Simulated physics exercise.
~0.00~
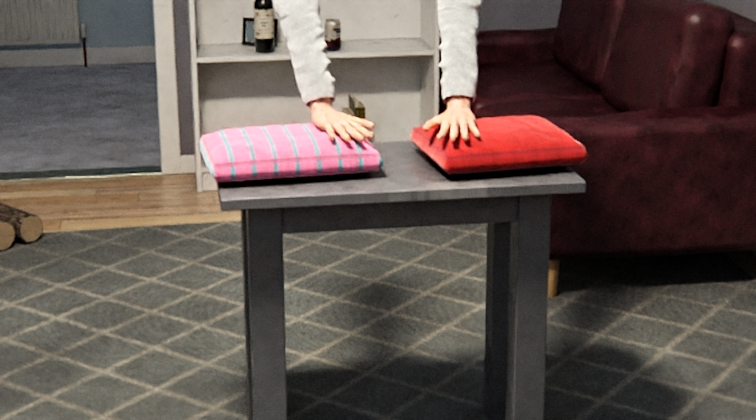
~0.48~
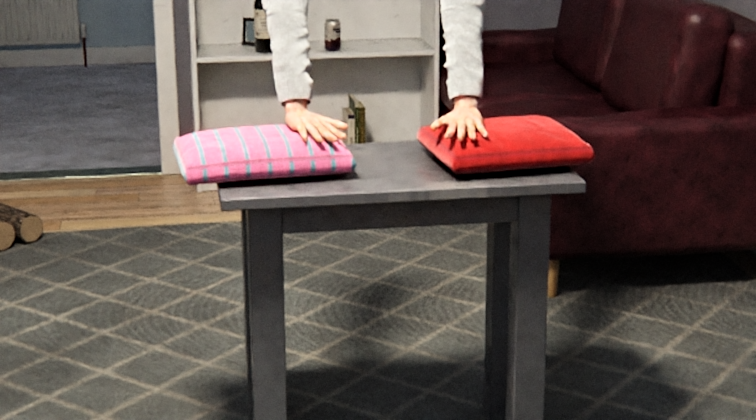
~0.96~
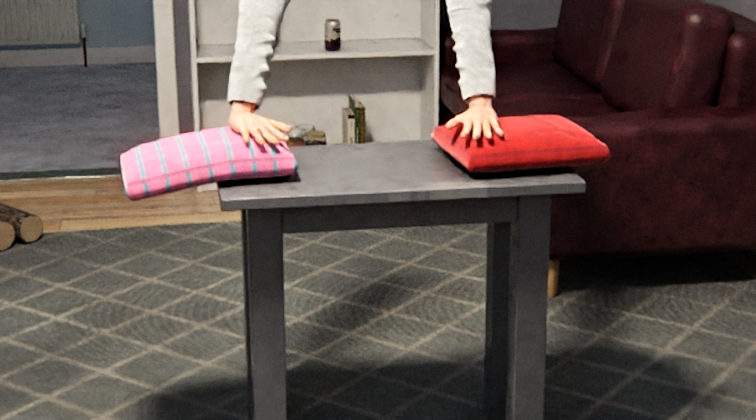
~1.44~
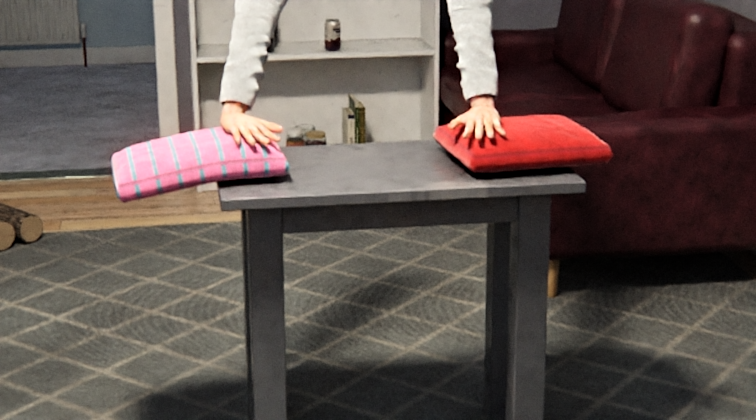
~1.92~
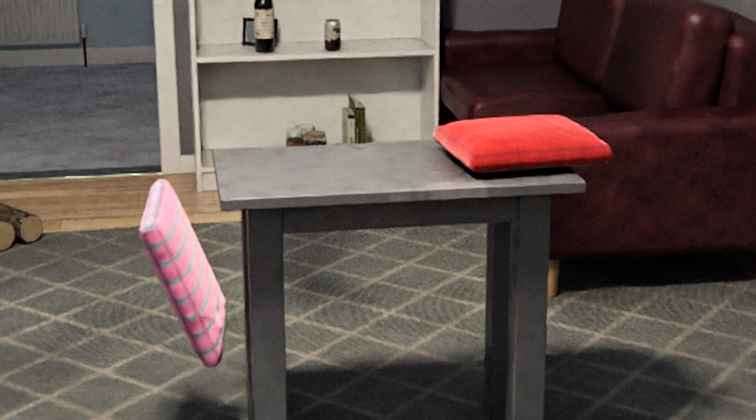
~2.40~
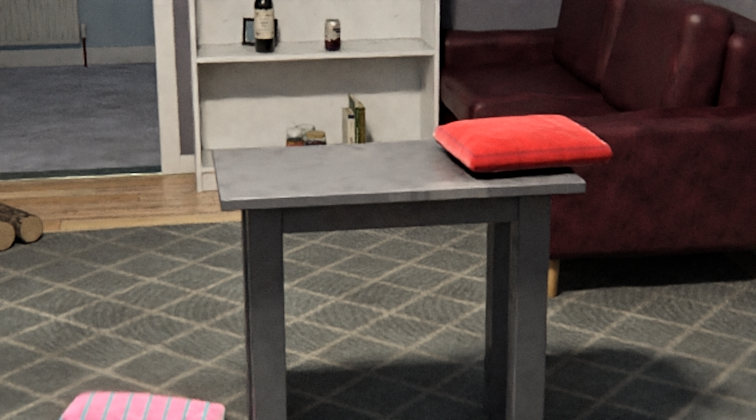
The clip opens on a striped pink pillow and a red cushion lying on a gray table, with a hand pressing on each, in a room with shelves and a dark red sofa. The hands slide them apart, the pink pillow toward the left end and the red cushion a shorter way toward the right. Soon much of the pink pillow sticks out past the table's edge, drooping slightly. The hands then let go and leave the view, and the pink pillow tips over and drops. It ends up on the floor at the lower left, while the red cushion stays on the table.
